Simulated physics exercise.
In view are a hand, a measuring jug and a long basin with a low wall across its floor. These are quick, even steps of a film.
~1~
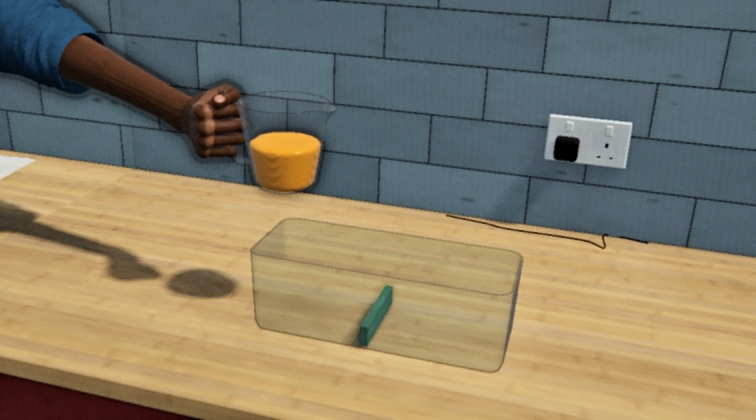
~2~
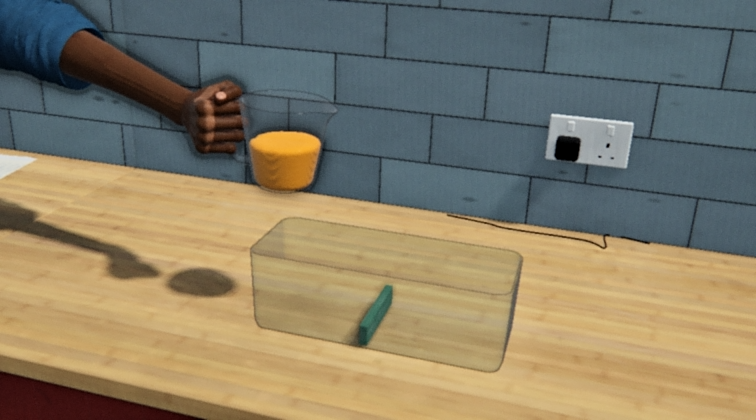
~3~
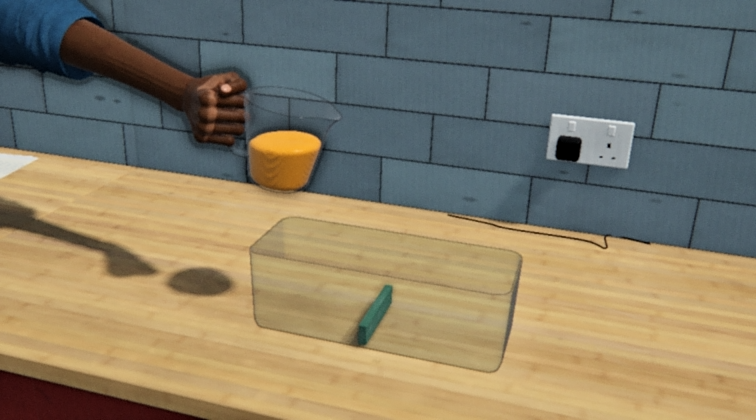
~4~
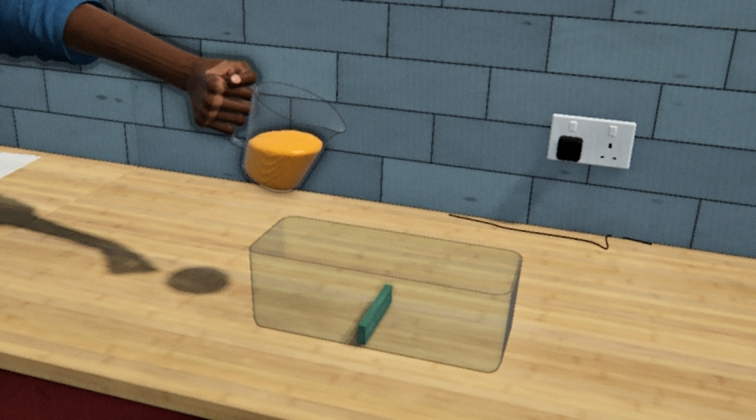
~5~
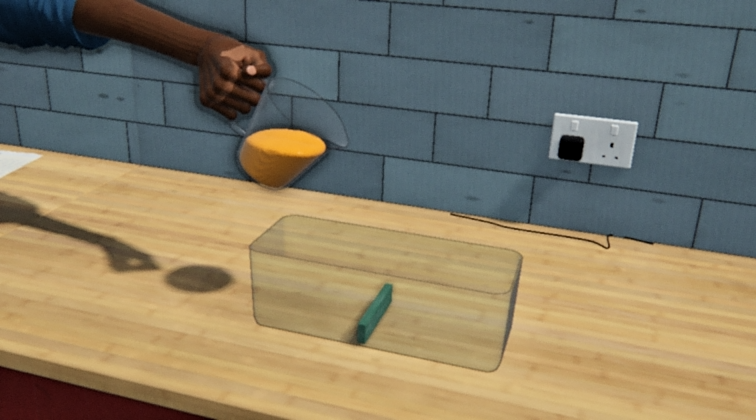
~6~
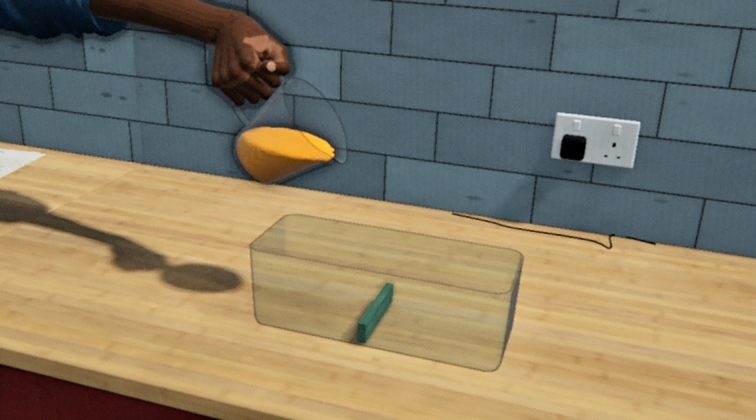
The clip opens on a hand holding a clear measuring jug of orange contents upright above a wooden counter, up and to the left of a long see-through basin with a low green wall across its floor. The hand rises and turns, slowly at first, tilting the jug steeply to the right.
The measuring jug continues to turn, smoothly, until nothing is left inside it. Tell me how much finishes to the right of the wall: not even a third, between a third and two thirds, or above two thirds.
Most likely the right of the wall will hold too little for one third.
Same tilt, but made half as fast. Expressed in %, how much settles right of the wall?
Near 25 %.
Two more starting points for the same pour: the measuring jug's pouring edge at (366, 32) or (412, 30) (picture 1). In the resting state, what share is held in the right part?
85 % and 70 %.
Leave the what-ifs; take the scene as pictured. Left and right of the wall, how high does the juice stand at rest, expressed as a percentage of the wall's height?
Once it is still, the left part shows 50 per cent and the right part 0.
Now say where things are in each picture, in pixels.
The first picture shows tilt 0°; pouring edge (336, 109); surface from (255, 137) to (320, 145); the long basin's rim runs from (268, 235) to (518, 275); the wall's top is at (377, 306).
The second picture shows tilt 2°; pouring edge (338, 111); surface from (255, 136) to (319, 145).
The third picture shows tilt 10°; pouring edge (341, 118); surface from (254, 137) to (320, 144).
The fourth picture shows tilt 21°; pouring edge (346, 130); surface from (254, 137) to (322, 145).
The fifth picture shows tilt 35°; pouring edge (348, 146); surface from (250, 136) to (326, 147).
The sixth picture shows tilt 51°; pouring edge (346, 163); surface from (246, 131) to (333, 152).
A moment on, the measuring jug is tipped right over and 47 per cent is still to pour, 20 is left of the wall and 0 right of it.
Next, the measuring jug is tipped right over and 6 per cent is still to pour, 81 is left of the wall and 1 right of it.
Then the measuring jug is tipped right over and 0 per cent is still to pour, 89 is left of the wall and 5 right of it.
Later the measuring jug is tipped right over and 0 per cent is still to pour, 89 is left of the wall and 6 right of it.
At rest 88 per cent lies left of the wall, 7 right of it and 5 outside.
